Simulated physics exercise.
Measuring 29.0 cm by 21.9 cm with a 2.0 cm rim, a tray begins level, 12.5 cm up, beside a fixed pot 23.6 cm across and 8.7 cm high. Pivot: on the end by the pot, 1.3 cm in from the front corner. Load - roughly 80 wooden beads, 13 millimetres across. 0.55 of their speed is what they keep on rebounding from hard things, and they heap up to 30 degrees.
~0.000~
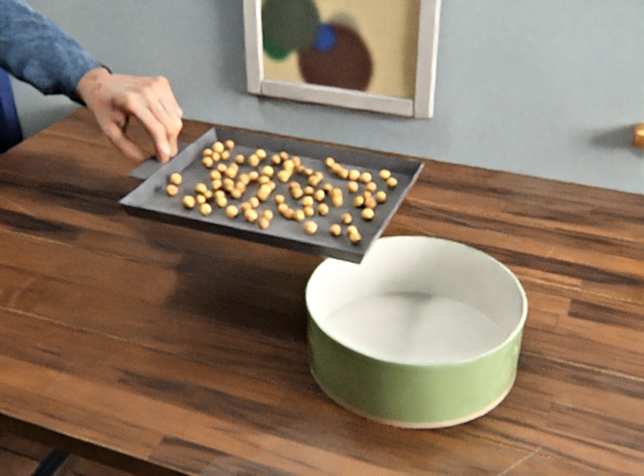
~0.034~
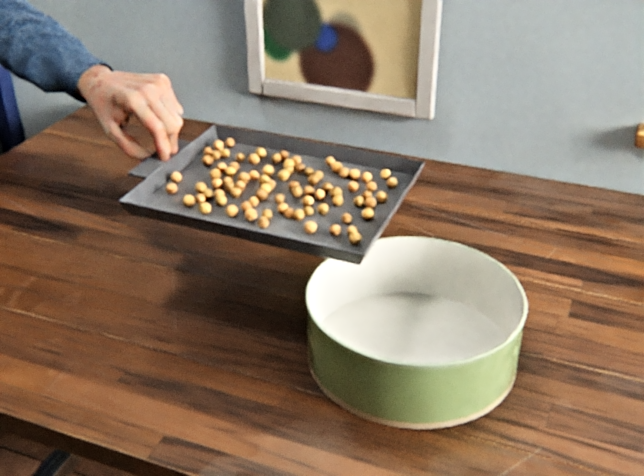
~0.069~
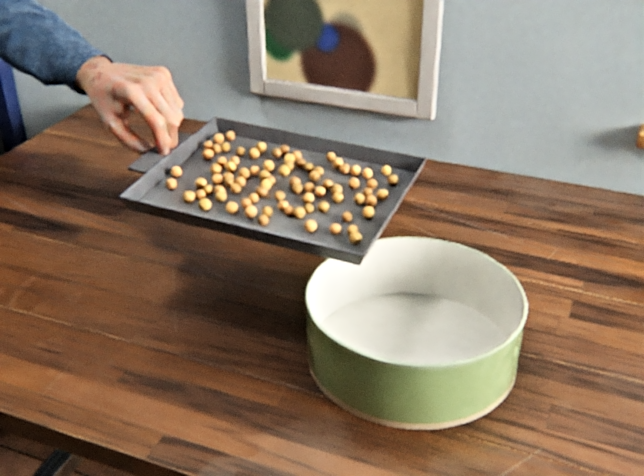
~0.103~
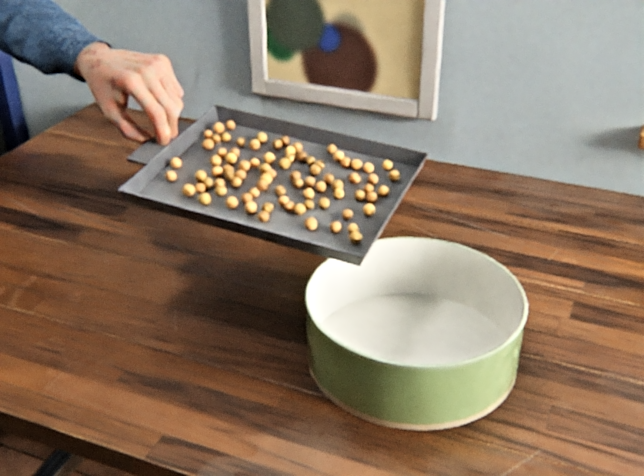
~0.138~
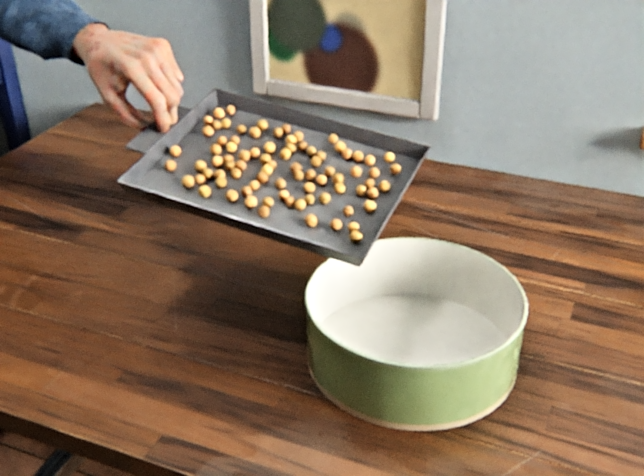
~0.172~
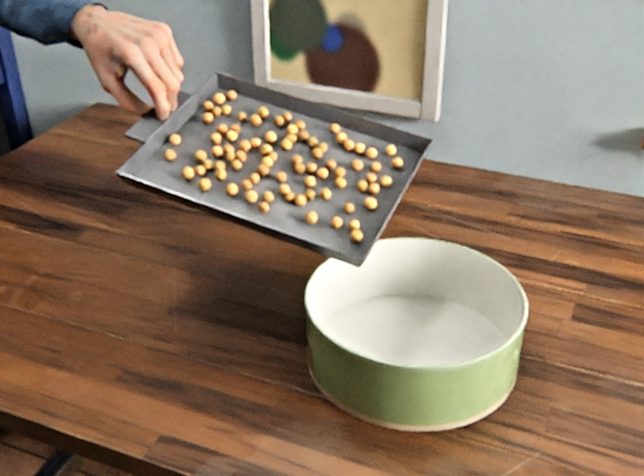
On a wooden table, a hand held a dark tray scattered with small wooden beads beside a green pot, then raised the tray's left end, slanting it down toward the right while the pot stayed still.
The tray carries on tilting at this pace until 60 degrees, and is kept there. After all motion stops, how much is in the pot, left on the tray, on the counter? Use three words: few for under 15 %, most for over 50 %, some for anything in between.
Pot: Most; tray: Some; counter: Few.
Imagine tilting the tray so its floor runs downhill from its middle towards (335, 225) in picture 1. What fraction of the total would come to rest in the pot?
The share would be about 70 percent.
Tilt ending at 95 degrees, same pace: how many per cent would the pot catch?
Then about 95 per cent.
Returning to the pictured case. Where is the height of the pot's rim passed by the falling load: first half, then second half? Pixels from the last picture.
First near (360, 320), then at (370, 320).
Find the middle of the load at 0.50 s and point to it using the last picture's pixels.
Approximately (317, 196) in the last view.
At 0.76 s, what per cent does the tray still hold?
I'd put it at roughly 35 per cent.
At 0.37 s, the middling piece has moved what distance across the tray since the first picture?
About 3 cm.
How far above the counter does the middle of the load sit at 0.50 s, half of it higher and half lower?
Roughly 20 centimetres.
After 0.37 s, tilt 38 degrees; the tray holds 100 %, the pot 0 %.
After 0.50 s, tilt 54 degrees; the tray holds 100 %, the pot 0 %.
After 0.76 s, tilt 60 degrees; the tray holds 35 %, the pot 55 %.
In the end, at 1.6 s, pot 70 %, tray 25 %, counter 5 %.
